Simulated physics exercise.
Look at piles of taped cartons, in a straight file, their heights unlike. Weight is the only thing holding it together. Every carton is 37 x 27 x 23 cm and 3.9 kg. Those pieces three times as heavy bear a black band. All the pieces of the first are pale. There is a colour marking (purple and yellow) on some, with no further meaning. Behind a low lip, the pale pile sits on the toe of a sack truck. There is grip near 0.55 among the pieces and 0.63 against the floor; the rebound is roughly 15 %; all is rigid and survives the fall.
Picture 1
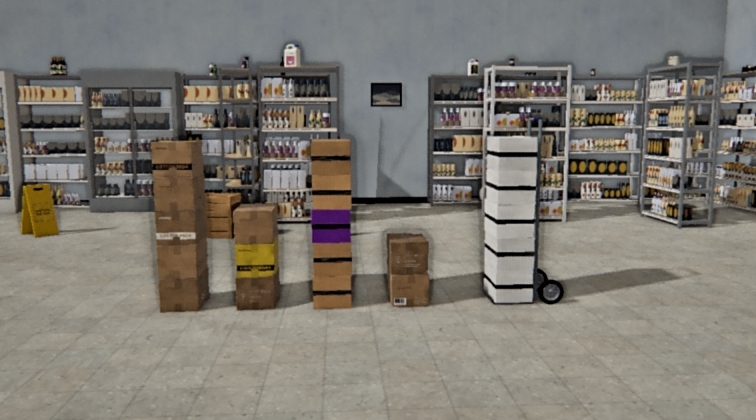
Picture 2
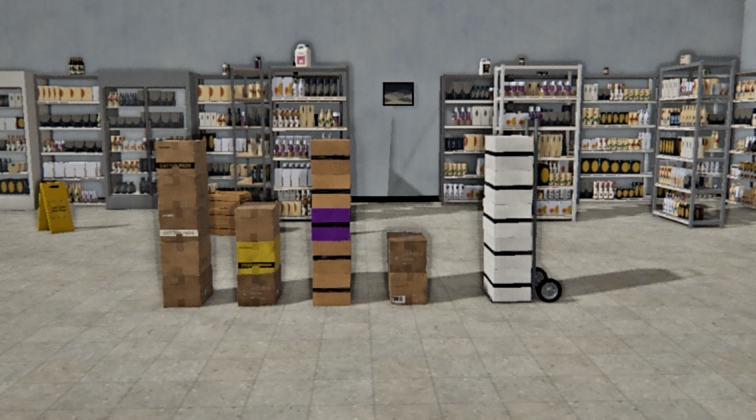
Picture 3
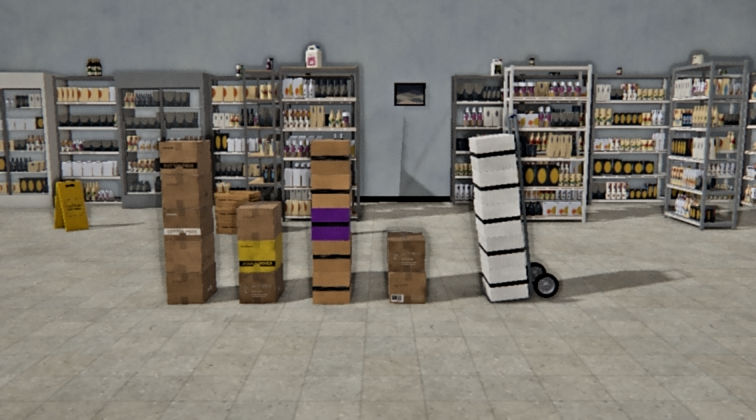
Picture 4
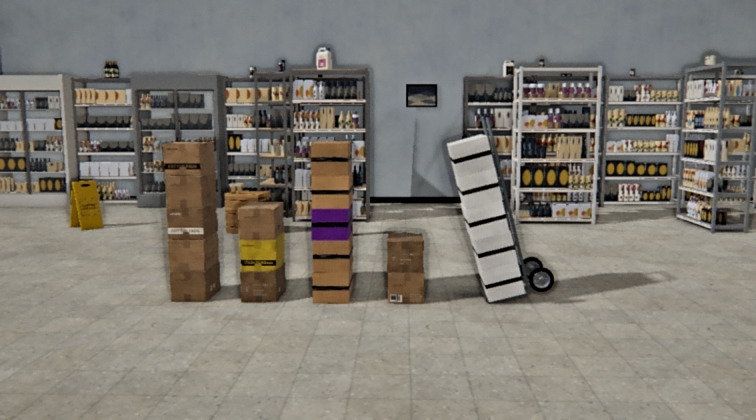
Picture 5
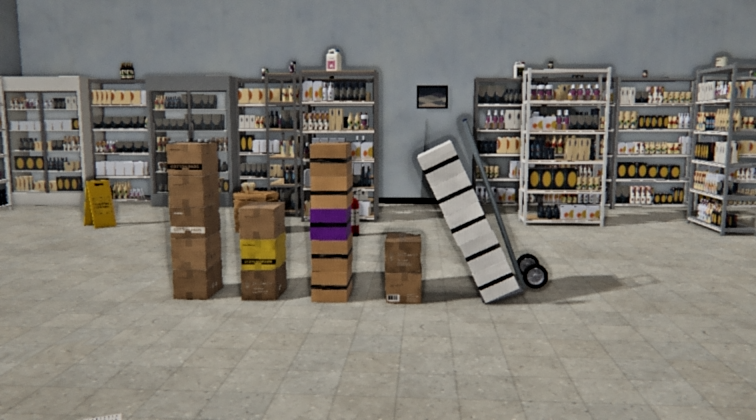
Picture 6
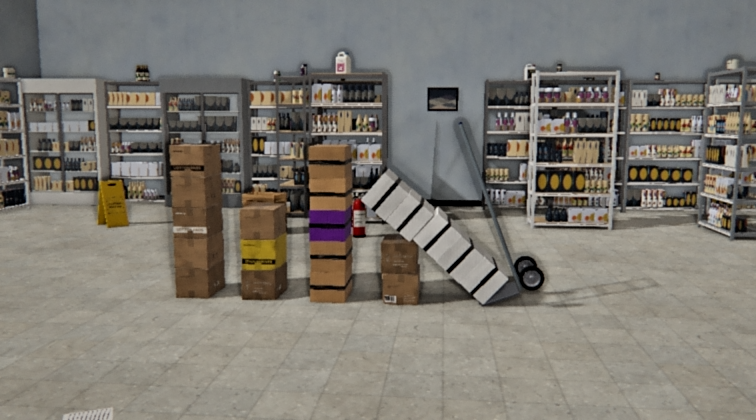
A tall stack of white cartons with dark bands stands on a wheeled hand truck at the right of a row of box piles, seen from the front in a shop lined with stocked shelves. To its left are four brown piles of uneven height, one marked yellow and one purple. The truck and white stack tilt left, then the stack leans further, away from the frame, as the camera circles slightly.
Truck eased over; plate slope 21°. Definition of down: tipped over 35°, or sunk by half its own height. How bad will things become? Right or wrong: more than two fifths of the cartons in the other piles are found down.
Wrong.
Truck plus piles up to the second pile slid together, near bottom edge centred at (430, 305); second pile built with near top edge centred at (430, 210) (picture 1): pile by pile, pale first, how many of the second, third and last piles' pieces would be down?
Then second 3, third 4, last 5.
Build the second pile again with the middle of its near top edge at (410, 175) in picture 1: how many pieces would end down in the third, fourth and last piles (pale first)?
Third 5, fourth 3, last 5.
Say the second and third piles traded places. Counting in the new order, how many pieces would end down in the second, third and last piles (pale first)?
After the swap, the second pile would have 5 down, the third 2 and the last 5.
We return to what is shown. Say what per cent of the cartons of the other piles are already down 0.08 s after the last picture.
At that moment 0 per cent.
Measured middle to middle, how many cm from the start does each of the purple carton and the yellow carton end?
Roughly purple 0, yellow 0.
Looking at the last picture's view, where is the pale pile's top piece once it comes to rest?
The top pale piece ends up roughly at (362, 223).
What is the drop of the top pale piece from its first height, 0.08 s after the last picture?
Roughly 40 cm.
Then, 0.08 s on from the sixth picture, 5 of the pale pile down; none of the 15 other cartons down, 1 disturbed.
Then, 0.24 s on from the sixth picture, 5 of the pale pile down; none of the 15 other cartons down, 4 disturbed; purple carton displaced 34 mm.
Finally, 5 of the pale pile down; none of the 15 other cartons down, 4 disturbed; purple carton displaced 30 mm; yellow carton unmoved. That is 0 per cent. Seen by the last camera, middles, purple carton near (327, 222), yellow carton near (265, 251).
